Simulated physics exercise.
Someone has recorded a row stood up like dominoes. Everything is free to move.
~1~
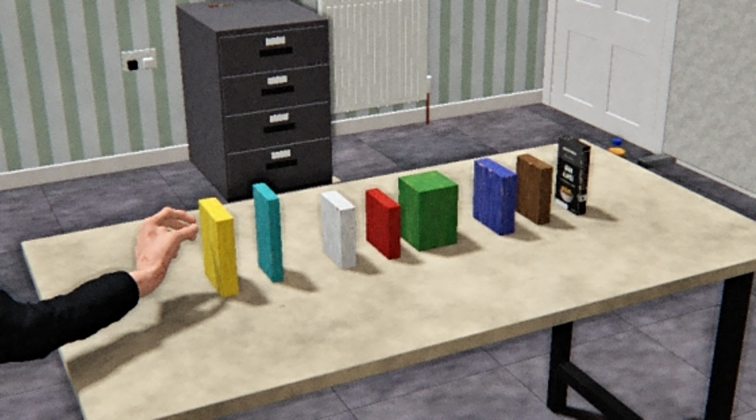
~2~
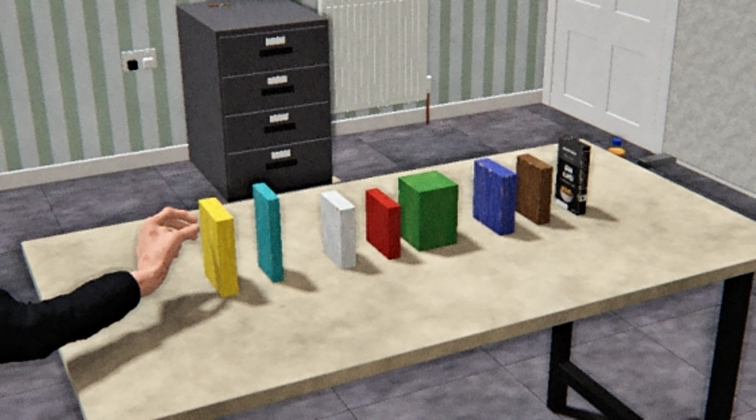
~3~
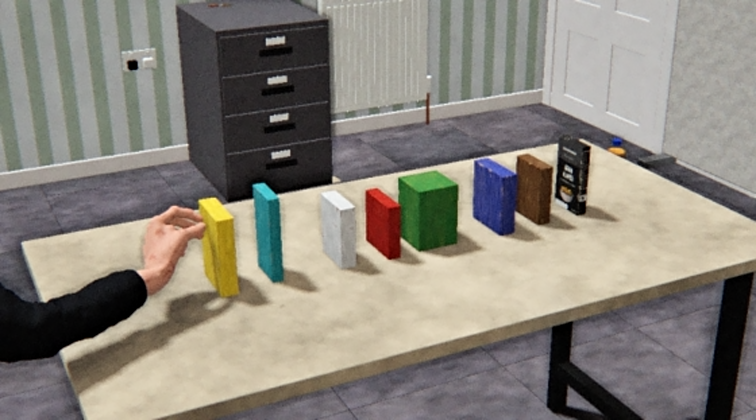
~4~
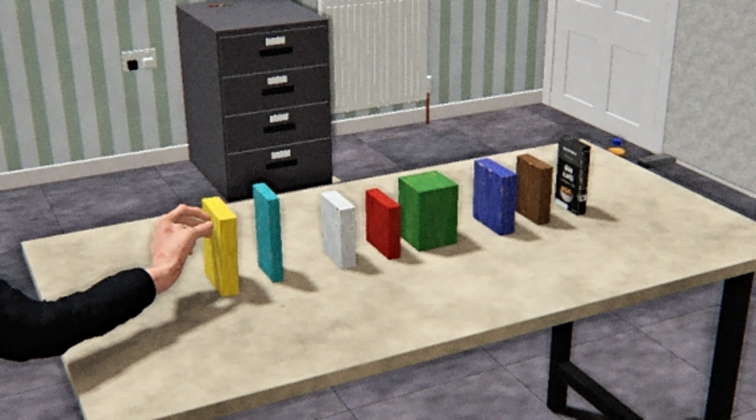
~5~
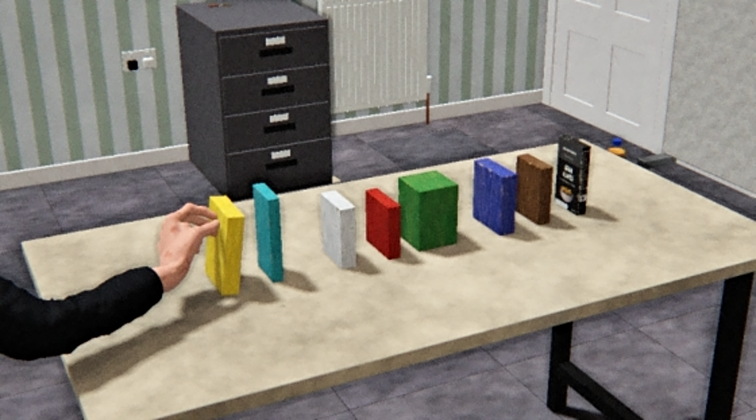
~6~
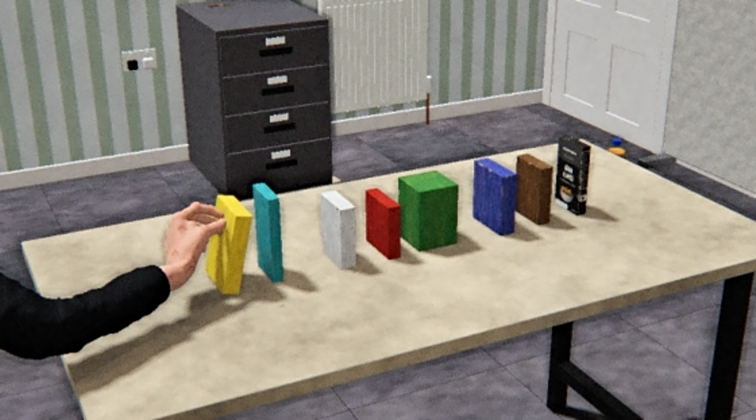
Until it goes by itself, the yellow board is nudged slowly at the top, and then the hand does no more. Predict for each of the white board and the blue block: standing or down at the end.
Result: The white board goes over. The blue block remains up.
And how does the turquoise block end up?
Result for the turquoise block: Down.
Then, 0.30 s past the last view, yellow board 47° over; turquoise block rocked 24° from its first pose.
Then, 0.40 s past the last view, yellow board 69° over; white board rocked 21° from its first pose near (349, 227); turquoise block rocked 59° from its first pose.
Then, 0.50 s past the last view, yellow board 75° over; white board rocked 51° from its first pose near (366, 229); turquoise block rocked 73° from its first pose; red board rocked 19° from its first pose.
Finally, down or leaning hard on the table, white board and turquoise block; left askew, red board; the other 3 still in place. Final places as the last picture's camera would see them, white board near (370, 232), blue block near (494, 197).
